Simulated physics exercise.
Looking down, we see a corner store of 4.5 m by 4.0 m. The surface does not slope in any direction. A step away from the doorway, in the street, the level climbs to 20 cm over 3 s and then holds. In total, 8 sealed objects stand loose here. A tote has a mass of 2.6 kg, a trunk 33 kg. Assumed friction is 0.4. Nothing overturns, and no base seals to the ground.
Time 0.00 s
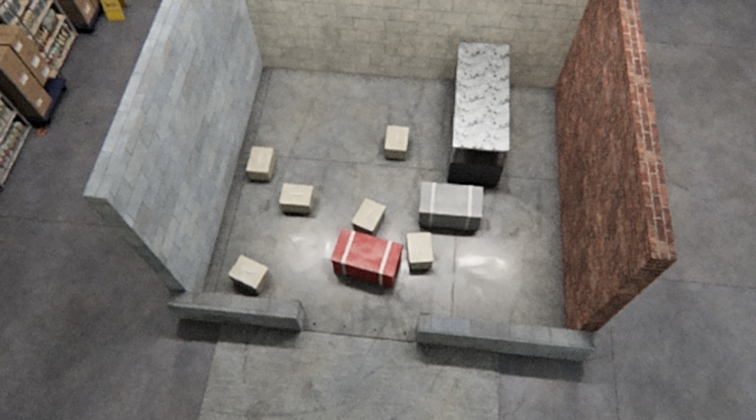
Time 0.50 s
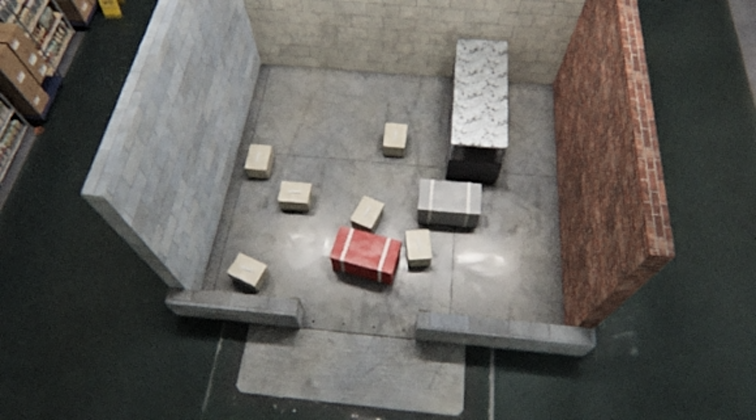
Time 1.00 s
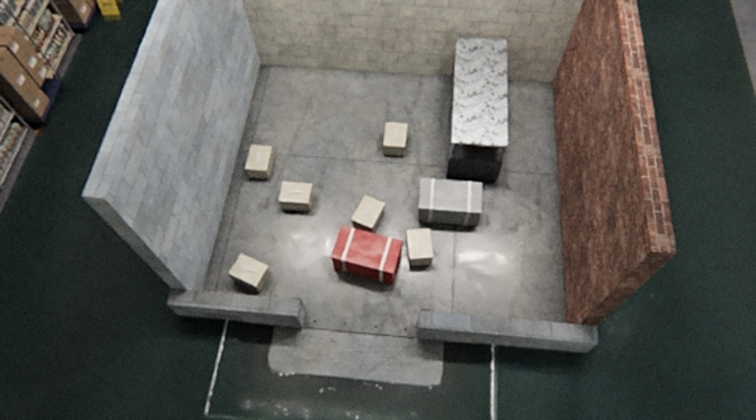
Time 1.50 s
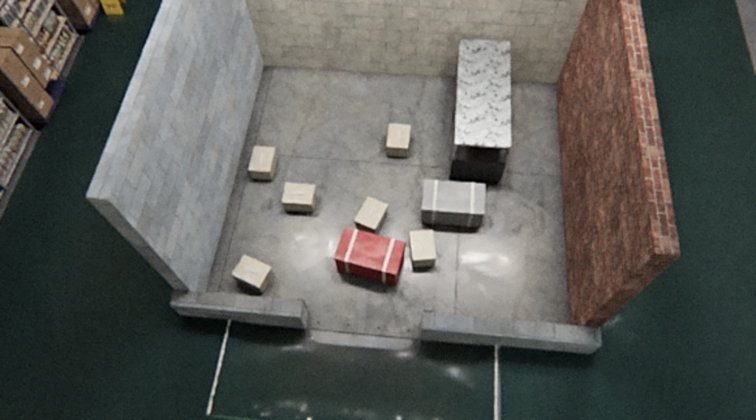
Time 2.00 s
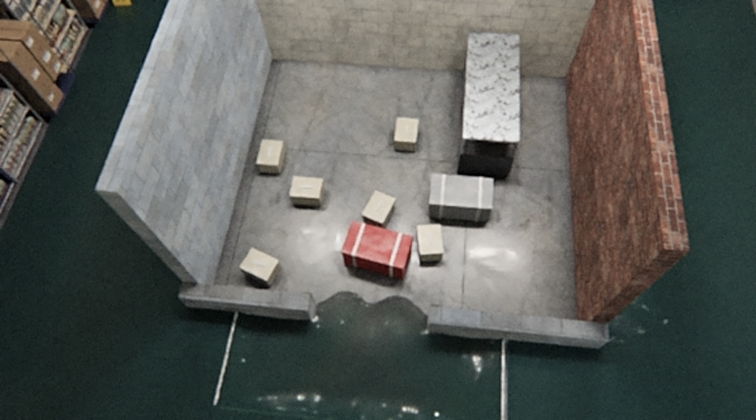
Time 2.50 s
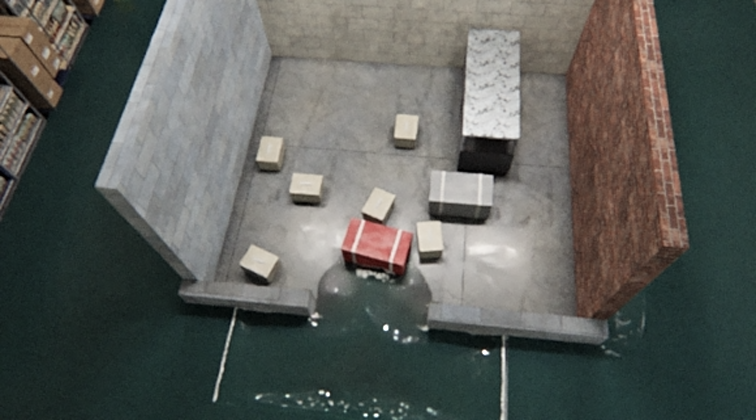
Walled room holding a red trunk, a grey trunk and small boxes, dark water spreading around it and entering through the doorway gap.
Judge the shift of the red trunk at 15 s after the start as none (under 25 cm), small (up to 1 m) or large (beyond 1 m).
It is large.
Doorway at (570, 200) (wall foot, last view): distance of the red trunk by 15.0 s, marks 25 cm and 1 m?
I'd expect the red trunk to get swept far off.
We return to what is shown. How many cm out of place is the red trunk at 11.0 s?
Shift by then: About 250 cm.
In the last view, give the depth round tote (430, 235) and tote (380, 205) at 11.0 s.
Around 7 cm and 12 cm.
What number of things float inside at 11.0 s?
Count: 7.
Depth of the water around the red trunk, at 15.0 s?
Around 17 cm.
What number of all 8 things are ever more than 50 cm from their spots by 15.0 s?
That comes to 8.
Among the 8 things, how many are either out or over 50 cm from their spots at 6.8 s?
Tally at that time: 6.
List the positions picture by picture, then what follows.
The red trunk at (367, 252) rests on the ground; 0.0 m2 under water; 0 of 8 have shifted, in the first frame.
The red trunk at (366, 249) rests on the ground; water covers 0.0 m2; 0 of 8 have shifted, in the second frame.
The red trunk at (367, 249), on the bottom; 0.0 m2 under water; 0 of 8 have shifted, in the third frame.
The red trunk at (370, 250), on the bottom; water covers 0.0 m2; 0 of 8 have shifted, in the fourth frame.
The red trunk at (377, 244), on the bottom; 0.2 m2 under water; 0 of 8 have shifted, in the fifth frame.
The red trunk at (377, 241), on the bottom; 0.7 m2 under water; 0 of 8 have shifted, in the sixth frame.
After 3.5 s the red trunk is near (382, 216), 0.4 m from its start, aground; 0 afloat.
After 6.8 s the red trunk is near (385, 122), 1.8 m from its start, aground; 3 afloat.
After 11.0 s the red trunk is near (307, 83), 2.7 m from its start, afloat; 7 afloat.
After 15.0 s the red trunk is near (308, 58), 3.1 m from its start, afloat; 8 afloat.
